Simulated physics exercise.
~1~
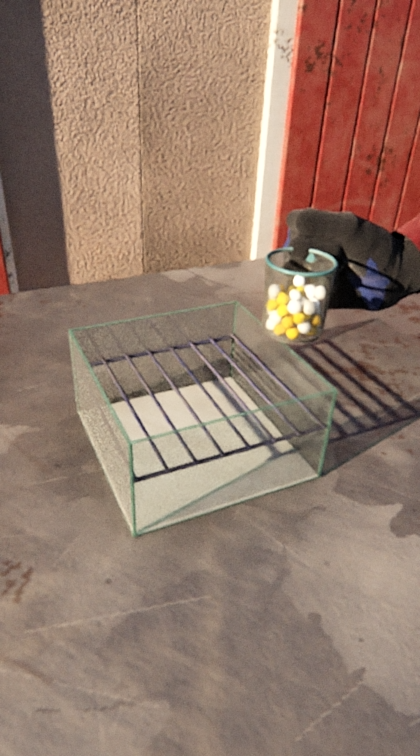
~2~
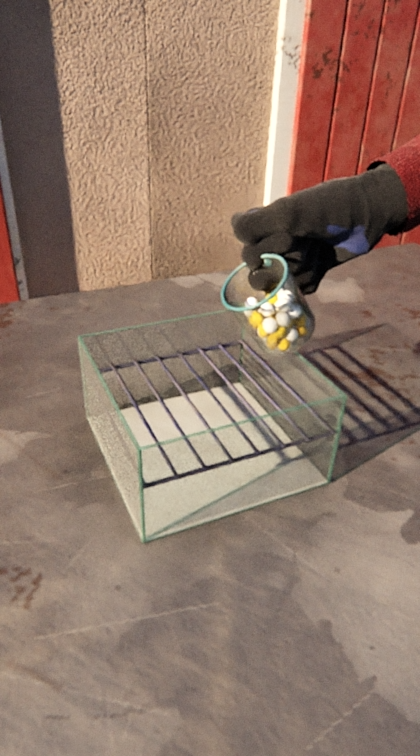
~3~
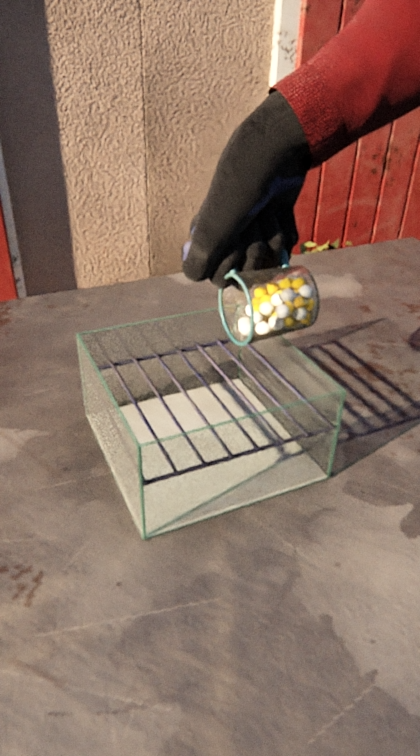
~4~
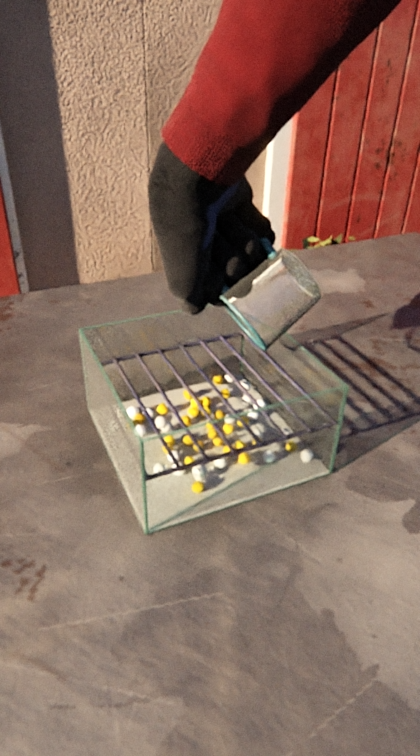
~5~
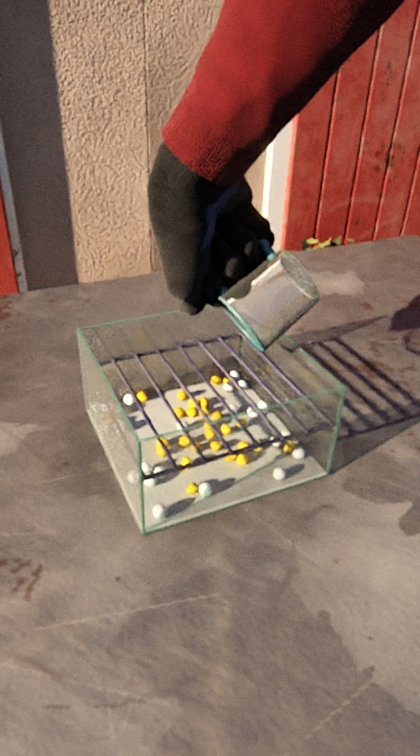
On a sunlit grey surface beside a textured wall, a gloved hand lifted a clear cup of yellow and white balls and tipped it over a wire rack on a glass box, and both colours fell between the wires and ended up scattered underneath.
